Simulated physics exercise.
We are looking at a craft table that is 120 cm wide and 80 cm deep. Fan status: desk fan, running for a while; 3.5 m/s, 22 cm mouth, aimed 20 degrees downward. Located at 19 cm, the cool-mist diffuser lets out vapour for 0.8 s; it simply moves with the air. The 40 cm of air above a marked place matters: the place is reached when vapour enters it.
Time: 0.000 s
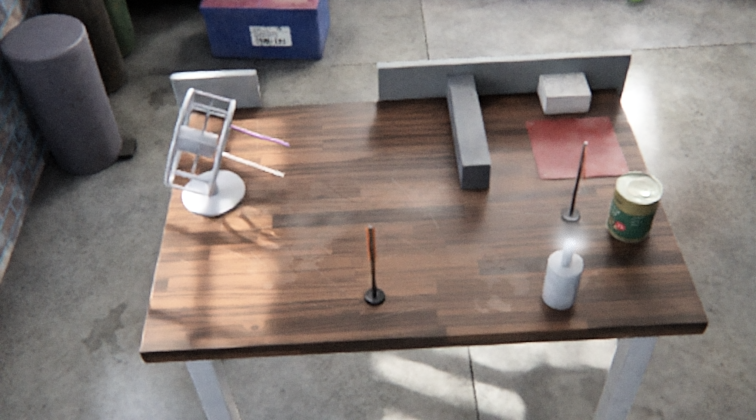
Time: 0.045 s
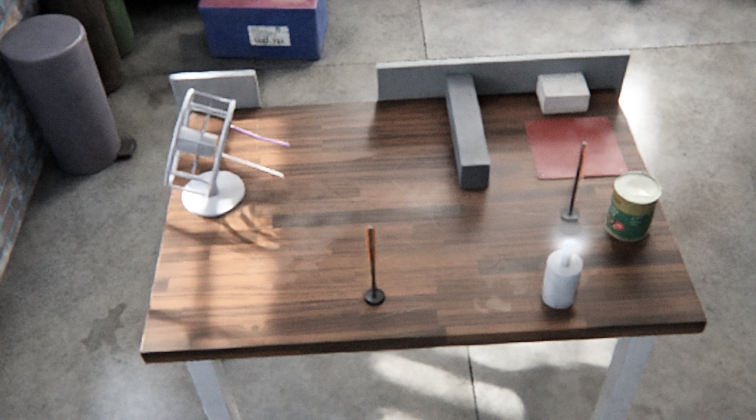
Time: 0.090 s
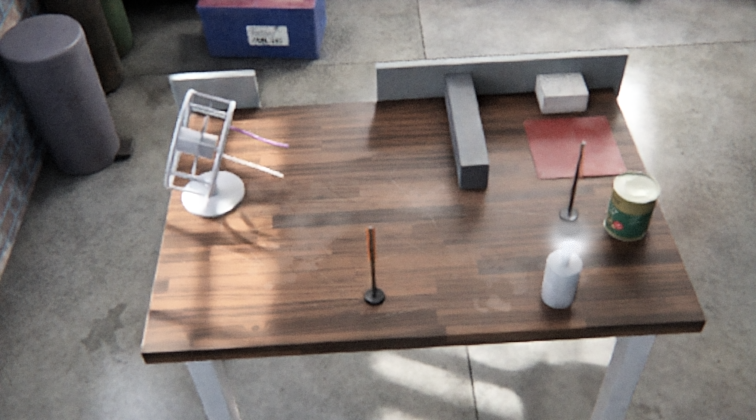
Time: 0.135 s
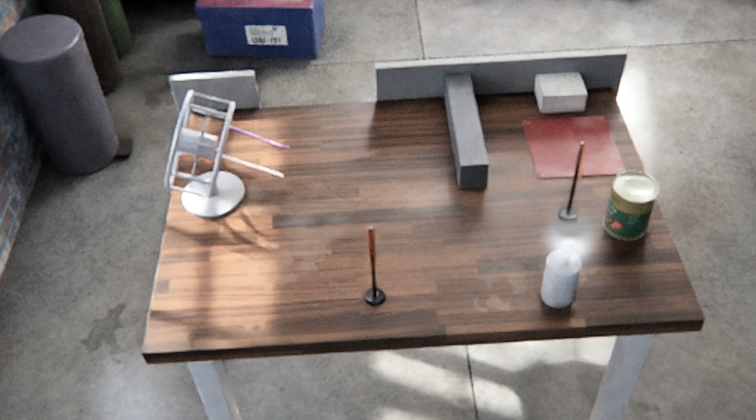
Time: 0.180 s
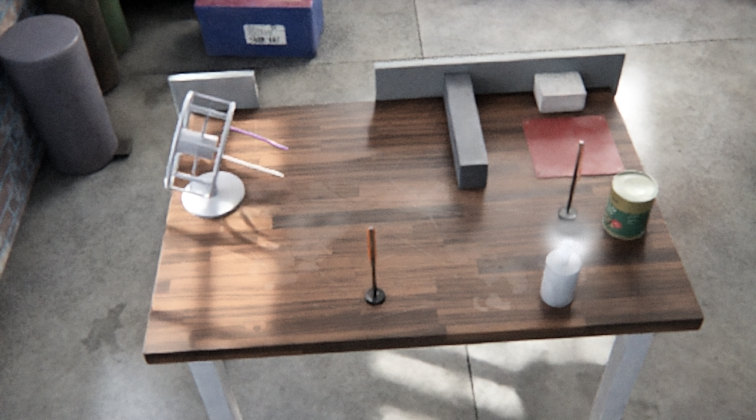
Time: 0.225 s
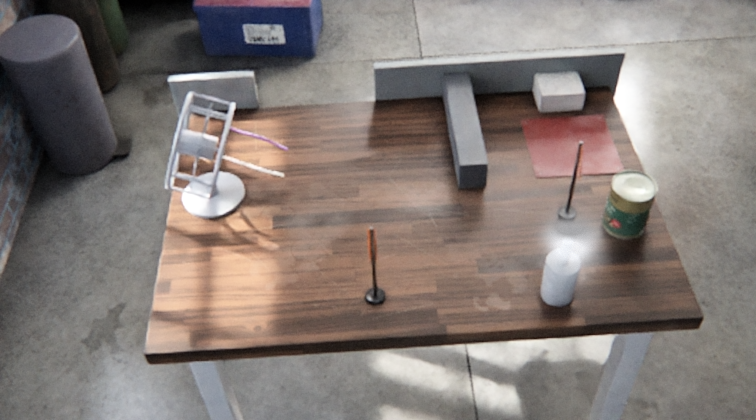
The footage shows a wooden craft table with a desk fan at left, its ribbons fluttering and blades turning, while a faint puff of vapour lingers above a small white diffuser near a tin and red mat, everything else staying still.
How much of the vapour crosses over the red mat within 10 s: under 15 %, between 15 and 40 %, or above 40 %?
Under 15 %.
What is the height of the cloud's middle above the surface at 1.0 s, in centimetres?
I'd put it at around 12 cm up.
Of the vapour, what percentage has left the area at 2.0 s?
Around 100 percent, I'd say.
By 1.0 s we count, 0 % has passed over the red mat, with 72 % still about or yet to come, and the middle of the rest is near (670, 279).
By 2.0 s we count, 0 % has passed over the red mat, with 5 % still about or yet to come.
By 4.0 s we count, 0 % has passed over the red mat, with 0 % still about or yet to come.
By 10.0 s we count, 0 % has passed over the red mat, with 0 % still about or yet to come.
